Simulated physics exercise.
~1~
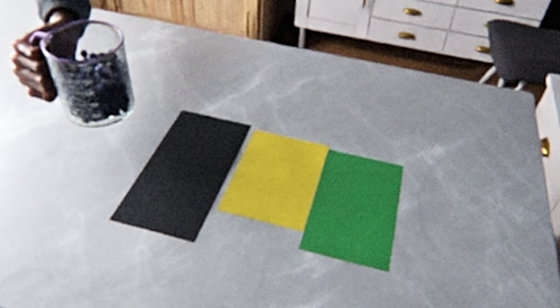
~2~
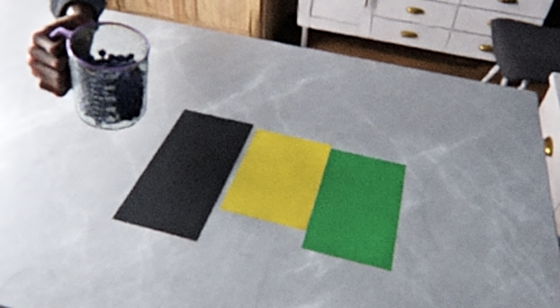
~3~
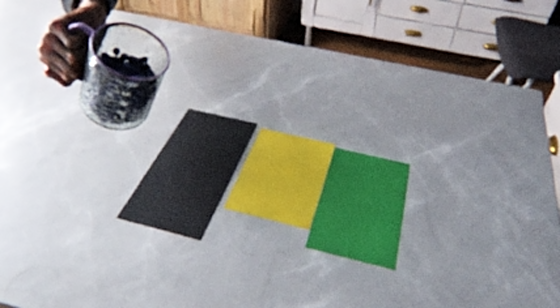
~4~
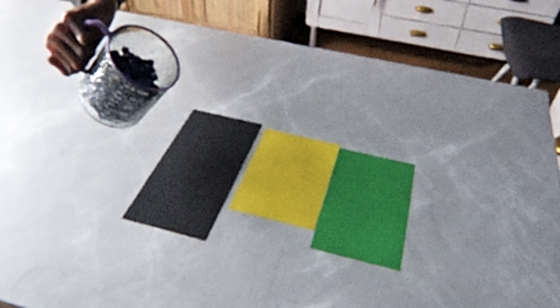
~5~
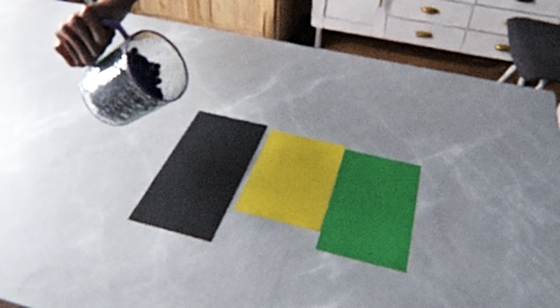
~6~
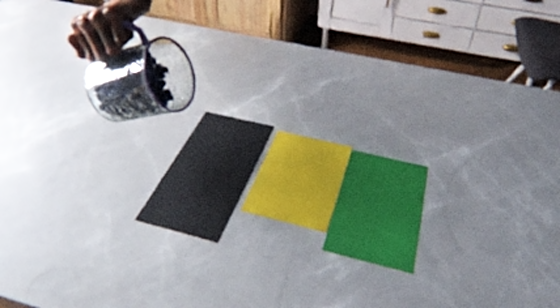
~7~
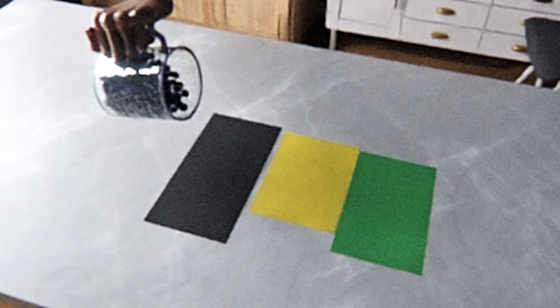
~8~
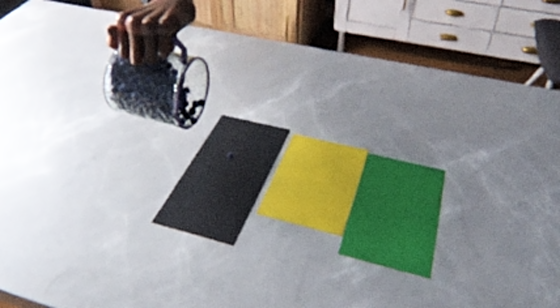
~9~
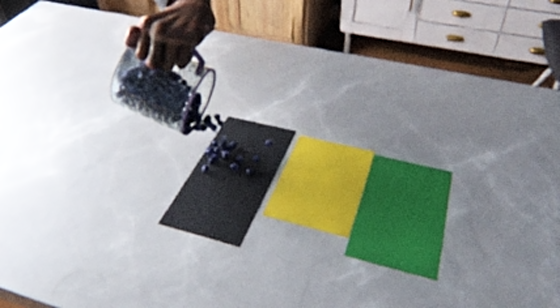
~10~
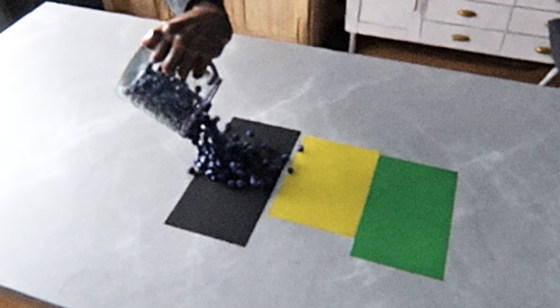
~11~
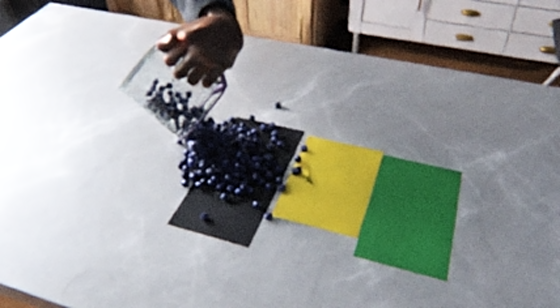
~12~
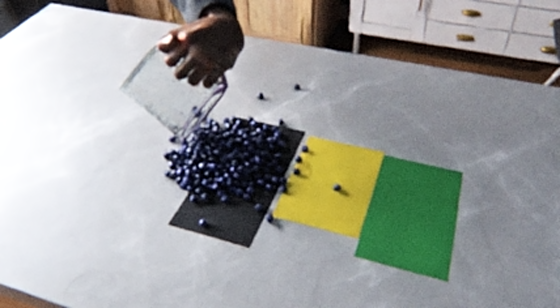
A dark-skinned hand holds a clear jug of dark blueberries at the upper left of a grey marble-look table, seen from above at an angle in a kitchen with white drawers behind. Black, yellow and green paper mats lie in a row from left to right. The hand carries the jug toward the black mat, tipping it onto its side. Berries trickle out, then pour in a rush onto the black mat. The jug ends steeply tipped and looks empty, with a heap covering much of the black mat, some berries spilling onto the table and a few beside or on the yellow mat, while the green stays clear.
